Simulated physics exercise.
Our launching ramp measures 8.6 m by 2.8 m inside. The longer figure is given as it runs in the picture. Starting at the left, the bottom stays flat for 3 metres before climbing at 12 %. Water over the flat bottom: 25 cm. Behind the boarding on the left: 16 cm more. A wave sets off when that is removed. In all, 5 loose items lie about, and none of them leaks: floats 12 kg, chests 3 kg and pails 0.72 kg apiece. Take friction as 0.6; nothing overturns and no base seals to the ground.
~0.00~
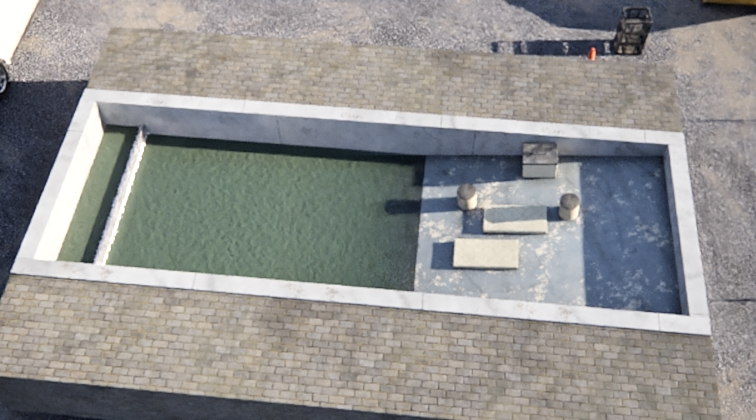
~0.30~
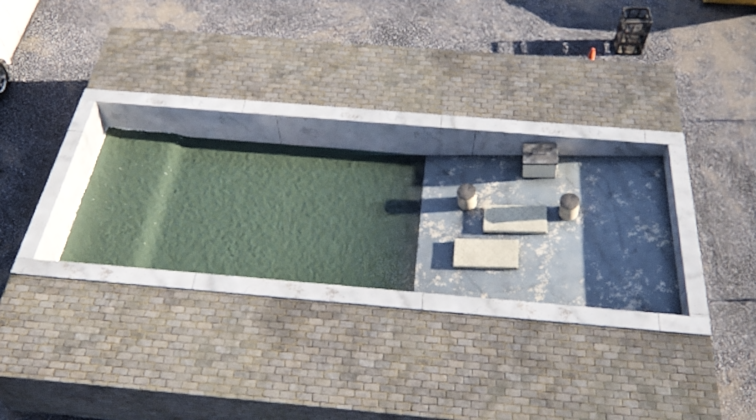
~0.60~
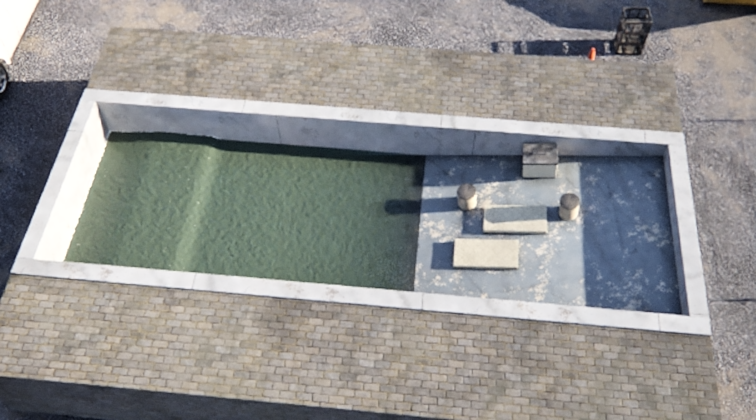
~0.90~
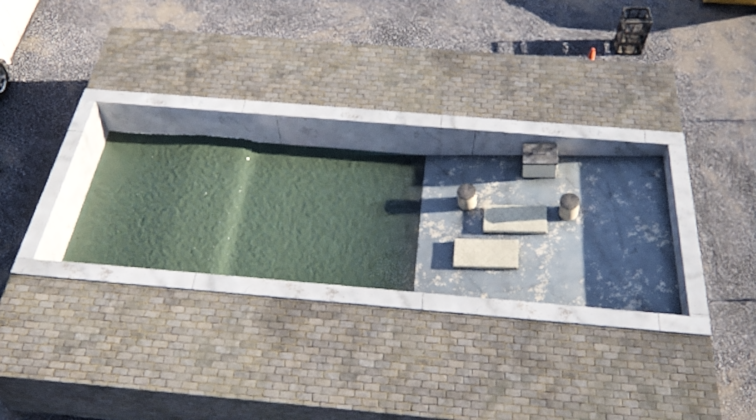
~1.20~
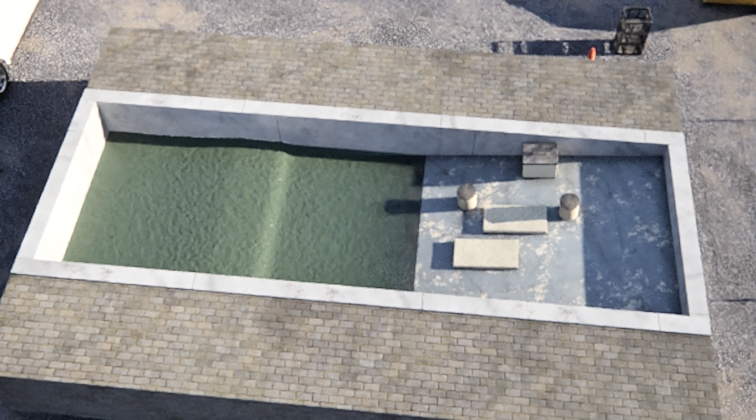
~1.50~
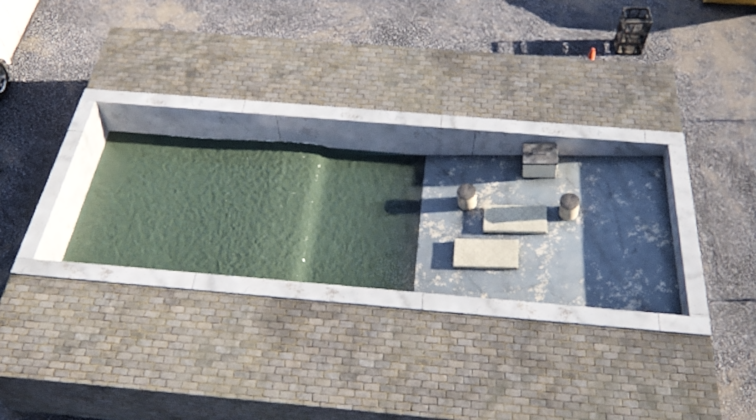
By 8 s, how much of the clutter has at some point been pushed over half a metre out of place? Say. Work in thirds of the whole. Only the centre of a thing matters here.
I would say fewer than a third.
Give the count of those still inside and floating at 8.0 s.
The count is 1.
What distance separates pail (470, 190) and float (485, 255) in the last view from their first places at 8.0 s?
In turn: 200 cm, 0 cm.
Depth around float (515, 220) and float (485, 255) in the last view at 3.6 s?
Some 1 cm at the first, some 2 cm at the second.
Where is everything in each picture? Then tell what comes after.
The first picture shows a float at (516, 218) rests on the ground; a chest at (543, 154), on the bottom; 14.0 m2 under water; 0 of 5 have shifted.
The second picture shows a float at (516, 218) rests on the ground; a chest at (543, 154), on the bottom; water covers 14.0 m2; 0 of 5 have shifted.
The third picture shows a float at (516, 218) rests on the ground; a chest at (543, 154), on the bottom; water covers 14.0 m2; 0 of 5 have shifted.
The fourth picture shows a float at (516, 218) rests on the ground; a chest at (543, 154), on the bottom; water covers 14.0 m2; 0 of 5 have shifted.
The fifth picture shows a float at (516, 218) rests on the ground; a chest at (543, 154) rests on the ground; water covers 14.0 m2; 0 of 5 have shifted.
The sixth picture shows a float at (516, 218) rests on the ground; a chest at (543, 154) rests on the ground; 14.0 m2 under water; 0 of 5 have shifted.
After 2.1 s 0 of 5 are over 50 cm from their spots; 0 afloat.
After 3.6 s 0 of 5 are over 50 cm from their spots; 1 afloat.
After 5.6 s 1 of 5 are over 50 cm from their spots; 1 afloat.
After 8.0 s 1 of 5 are over 50 cm from their spots, and 1 have been at some point; 1 afloat.
